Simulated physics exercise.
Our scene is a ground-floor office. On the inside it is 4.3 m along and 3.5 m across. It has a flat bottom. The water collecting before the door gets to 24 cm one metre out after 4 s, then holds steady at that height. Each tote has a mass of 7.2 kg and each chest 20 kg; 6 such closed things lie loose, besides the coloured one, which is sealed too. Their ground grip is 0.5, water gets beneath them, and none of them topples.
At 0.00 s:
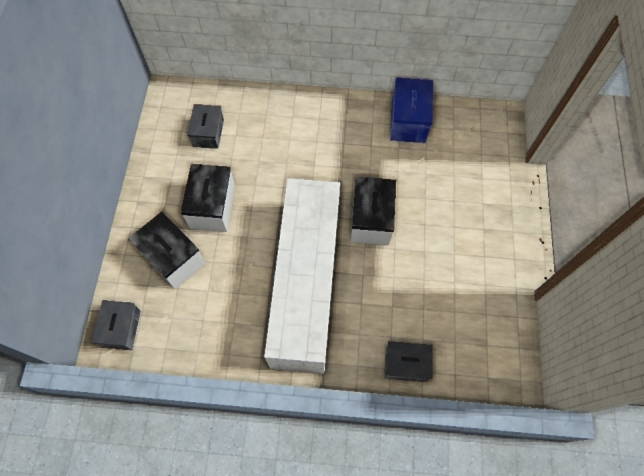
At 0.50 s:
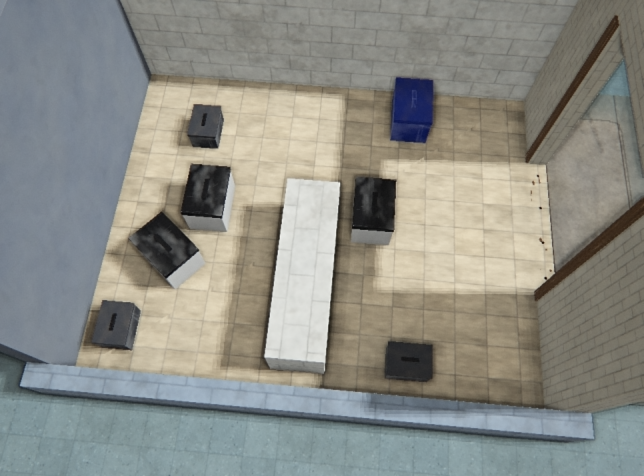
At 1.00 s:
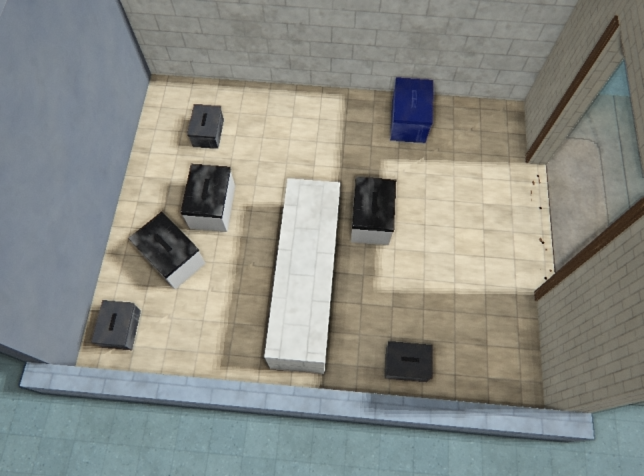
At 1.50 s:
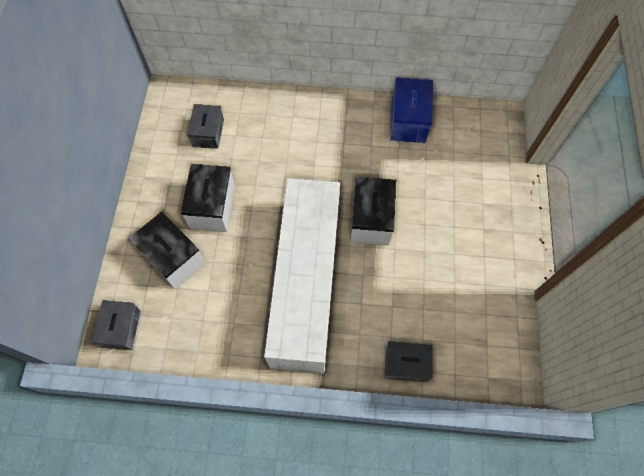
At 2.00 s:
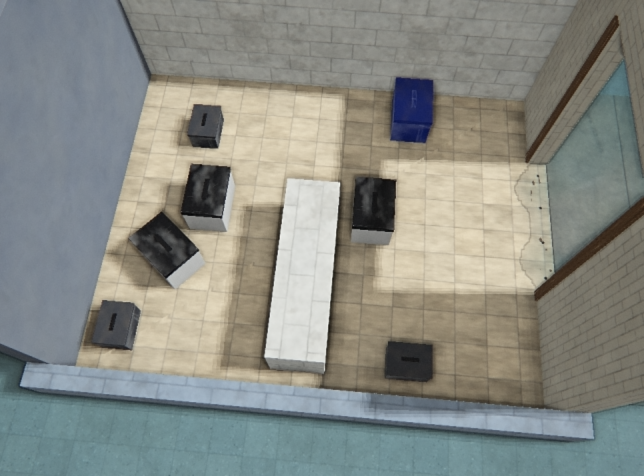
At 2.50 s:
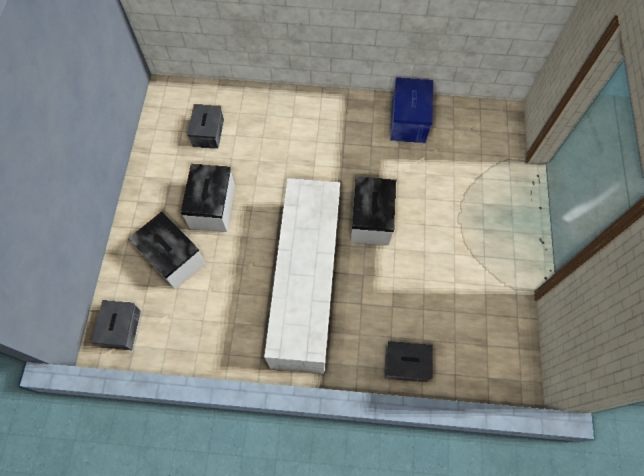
The clip shows a tiled room from above, with a blue chest, dark boxes and a long white block all staying still, as water covers the ground outside, then enters through the right-hand opening and spreads in a rounded patch.
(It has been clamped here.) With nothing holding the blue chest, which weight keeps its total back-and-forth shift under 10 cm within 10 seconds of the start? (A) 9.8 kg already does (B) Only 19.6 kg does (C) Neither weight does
C, neither weight does.
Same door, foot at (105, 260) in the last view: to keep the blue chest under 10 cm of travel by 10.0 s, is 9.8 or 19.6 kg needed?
In that case neither load is enough.
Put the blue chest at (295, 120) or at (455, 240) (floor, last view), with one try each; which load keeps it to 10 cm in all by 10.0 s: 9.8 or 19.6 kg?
First try, both options fail; second try, both options fail.
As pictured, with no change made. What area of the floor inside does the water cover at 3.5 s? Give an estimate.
Around 3.0 m2 of it.
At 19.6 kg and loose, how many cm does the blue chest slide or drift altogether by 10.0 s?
The total path comes to around 300 cm.
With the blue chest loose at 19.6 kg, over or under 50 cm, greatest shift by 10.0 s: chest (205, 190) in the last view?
Result: Threshold not reached.
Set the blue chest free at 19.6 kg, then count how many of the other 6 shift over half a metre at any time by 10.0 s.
Result: 4.
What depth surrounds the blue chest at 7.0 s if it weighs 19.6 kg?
Depth: Approx. 10 cm.
After 3.5 s the blue chest would be 0 cm from its start with 9.8 kg and 0 cm from its start with 19.6 kg; 0 cm of water round it then.
After 4.5 s the blue chest would be 13 cm from its start with 9.8 kg and 0 cm from its start with 19.6 kg; 5 cm of water round it then.
After 7.0 s the blue chest would be 191 cm from its start with 9.8 kg and 91 cm from its start with 19.6 kg; 10 cm of water round it then.
After 10.0 s the blue chest would be 355 cm from its start with 9.8 kg and 281 cm from its start with 19.6 kg; 16 cm of water round it then.
